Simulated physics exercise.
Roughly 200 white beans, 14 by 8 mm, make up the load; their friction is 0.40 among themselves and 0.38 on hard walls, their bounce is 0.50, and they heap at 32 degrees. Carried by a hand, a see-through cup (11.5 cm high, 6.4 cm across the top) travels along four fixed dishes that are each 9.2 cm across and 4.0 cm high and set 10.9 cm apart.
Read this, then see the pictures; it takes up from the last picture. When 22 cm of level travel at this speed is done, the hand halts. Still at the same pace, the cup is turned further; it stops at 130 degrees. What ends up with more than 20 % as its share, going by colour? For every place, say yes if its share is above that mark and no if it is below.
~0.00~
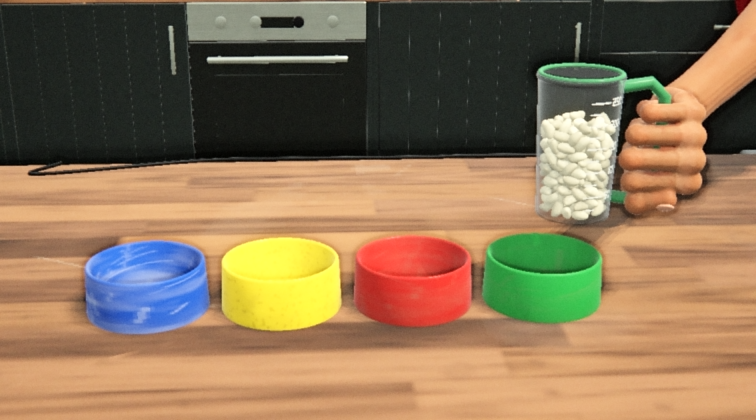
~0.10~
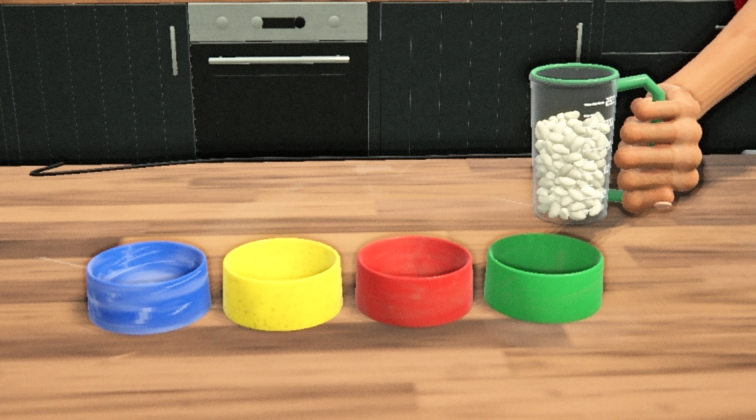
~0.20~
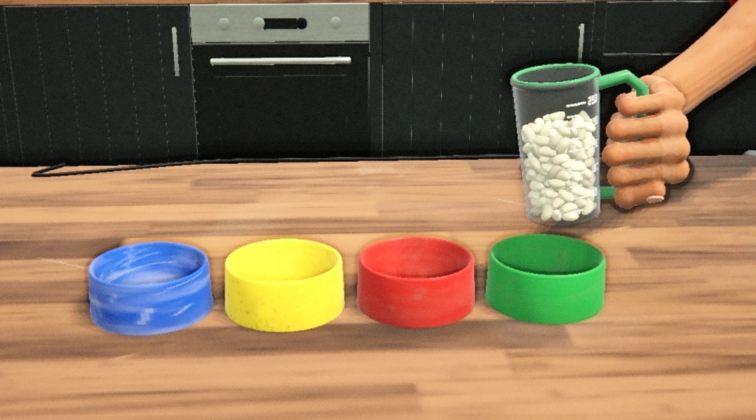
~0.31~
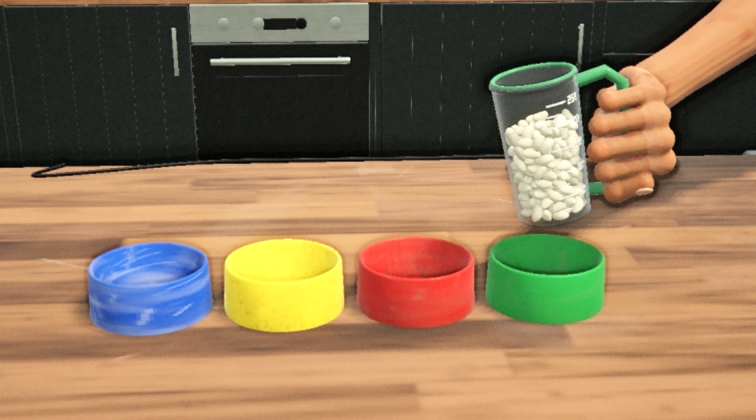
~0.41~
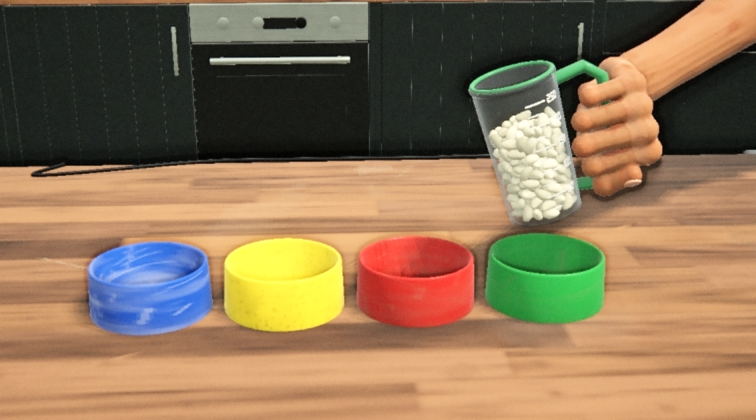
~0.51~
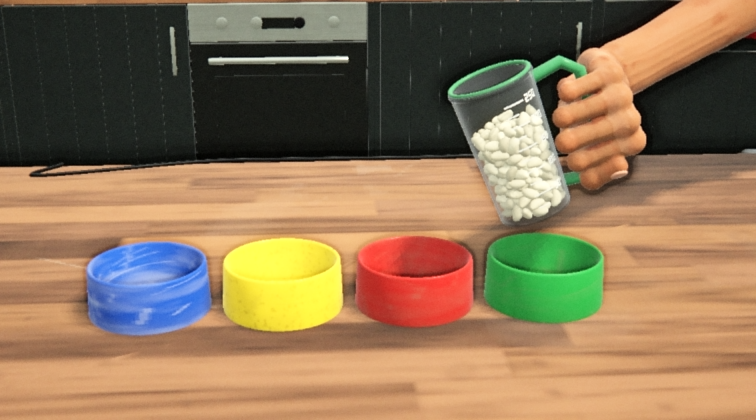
Red dish: No, blue dish: No, green dish: No, yellow dish: Yes, counter: Yes.
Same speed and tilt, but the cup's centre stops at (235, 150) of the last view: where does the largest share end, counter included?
Most goes to: Blue.
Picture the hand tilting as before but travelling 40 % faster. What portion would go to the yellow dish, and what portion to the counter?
Shares - yellow 50, counter 50.
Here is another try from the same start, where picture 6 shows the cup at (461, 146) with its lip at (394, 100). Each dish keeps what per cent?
You'd end up with red at 0, blue at 0, green at 0 and yellow at 60.
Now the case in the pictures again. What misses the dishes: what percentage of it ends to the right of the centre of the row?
Roughly 0 per cent of them.
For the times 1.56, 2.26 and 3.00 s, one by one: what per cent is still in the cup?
One after the other: 100, 100, 0 in a hundred.
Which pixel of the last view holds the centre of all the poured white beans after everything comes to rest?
About (244, 294).
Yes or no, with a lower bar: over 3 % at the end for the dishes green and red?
Dish green: It misses. Dish red: It misses.
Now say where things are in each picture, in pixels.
In the first frame, cup at (577, 144), tilt 0 degrees, lip at (541, 74), moved 0.0 cm; middle of the pieces at (568, 166); green dish at (544, 254); red dish at (413, 257); yellow dish at (280, 260); blue dish at (145, 263).
In the second frame, cup at (572, 145), tilt 2 degrees, lip at (533, 76), moved 0.5 cm; middle of the pieces at (564, 167).
In the third frame, cup at (559, 146), tilt 7 degrees, lip at (514, 81), moved 1.7 cm; middle of the pieces at (554, 168).
In the fourth frame, cup at (544, 146), tilt 12 degrees, lip at (493, 85), moved 2.9 cm; middle of the pieces at (541, 168).
In the fifth frame, cup at (529, 145), tilt 17 degrees, lip at (472, 90), moved 4.1 cm; middle of the pieces at (528, 168).
In the sixth frame, cup at (513, 145), tilt 21 degrees, lip at (450, 95), moved 5.3 cm; middle of the pieces at (514, 167); green dish at (545, 254); red dish at (415, 257); yellow dish at (282, 260); blue dish at (147, 264). The cup turns about 50 degrees a second and travels 12 cm a second.
Then, at 1.56 s, tilt 71 degrees; cup holds 100 %.
After 2.26 s, tilt 105 degrees; cup holds 100 %.
After 3.00 s, tilt 130 degrees; cup holds 0 %, blue 5 %, yellow 50 %.
In the end, at 4.0 s, red 0 %, blue 5 %, green 0 %, yellow 50 %, counter 40 %.
